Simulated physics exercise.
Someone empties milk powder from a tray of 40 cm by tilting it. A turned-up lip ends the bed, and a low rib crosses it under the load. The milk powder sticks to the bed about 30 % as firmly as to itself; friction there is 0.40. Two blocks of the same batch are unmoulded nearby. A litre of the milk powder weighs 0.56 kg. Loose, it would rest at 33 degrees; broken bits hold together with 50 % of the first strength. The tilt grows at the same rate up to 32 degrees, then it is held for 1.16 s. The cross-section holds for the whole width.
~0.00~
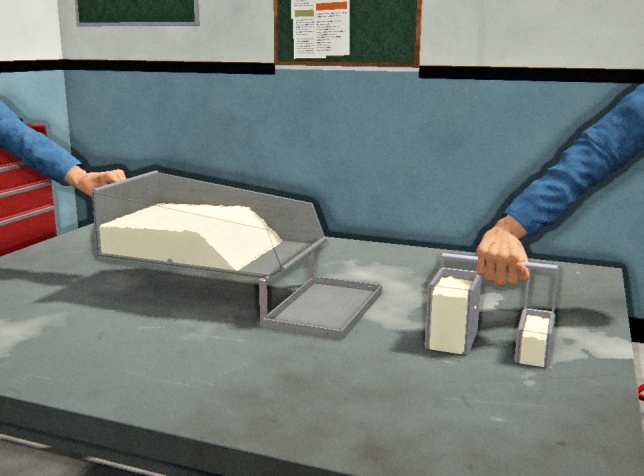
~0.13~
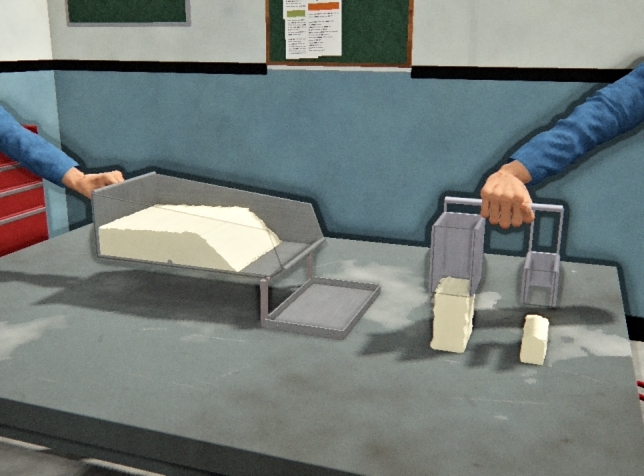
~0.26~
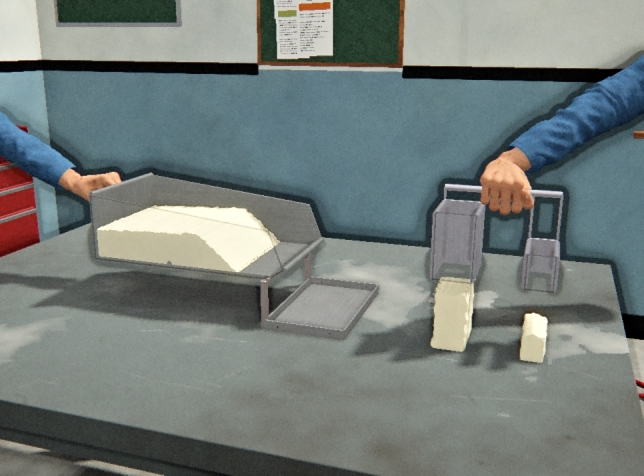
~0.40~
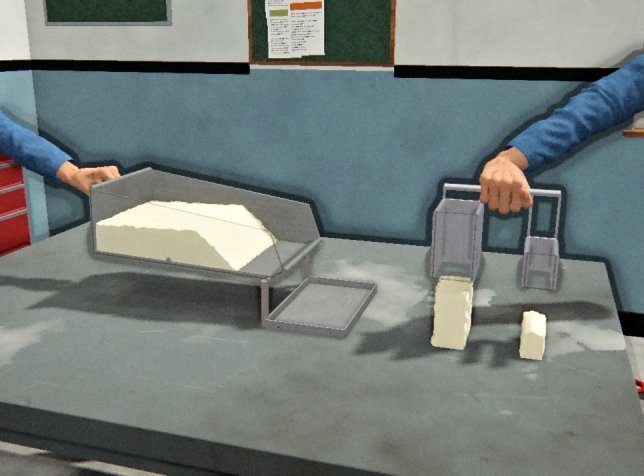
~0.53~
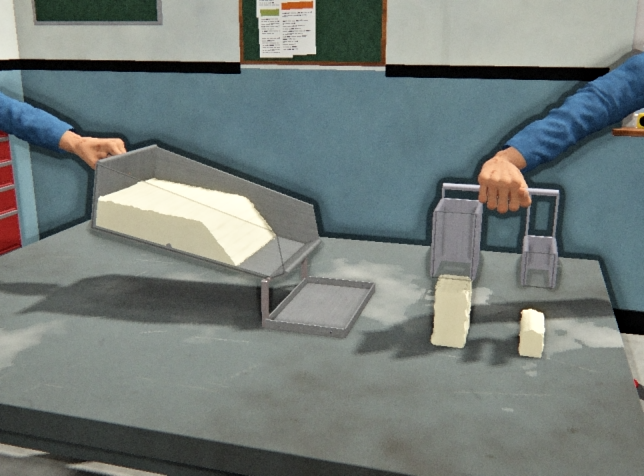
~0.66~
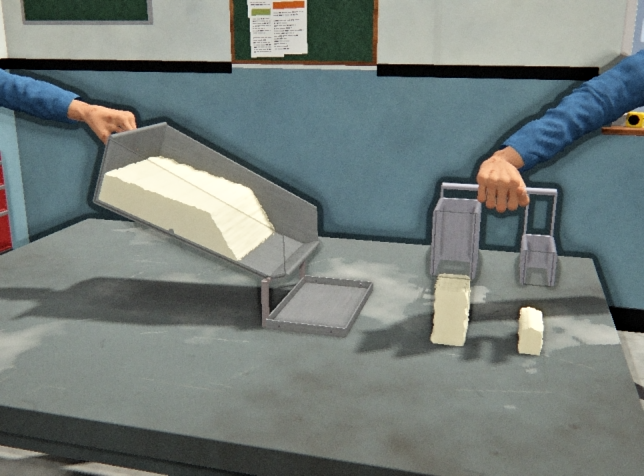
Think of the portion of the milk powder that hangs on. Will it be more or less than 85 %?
It comes out more than 85 %.
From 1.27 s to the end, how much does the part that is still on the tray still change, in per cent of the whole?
About 5 %.
After 0.84 s, the tilt is 31 degrees and 100 % is on the bed.
After 1.05 s, the tilt is 32 degrees and 100 % is on the bed.
After 1.27 s, the tilt is 32 degrees and 100 % is on the bed.
After 1.48 s, the tilt is 32 degrees and 97 % is on the bed.
After 2.06 s, the tilt is 32 degrees and 95 % is on the bed.
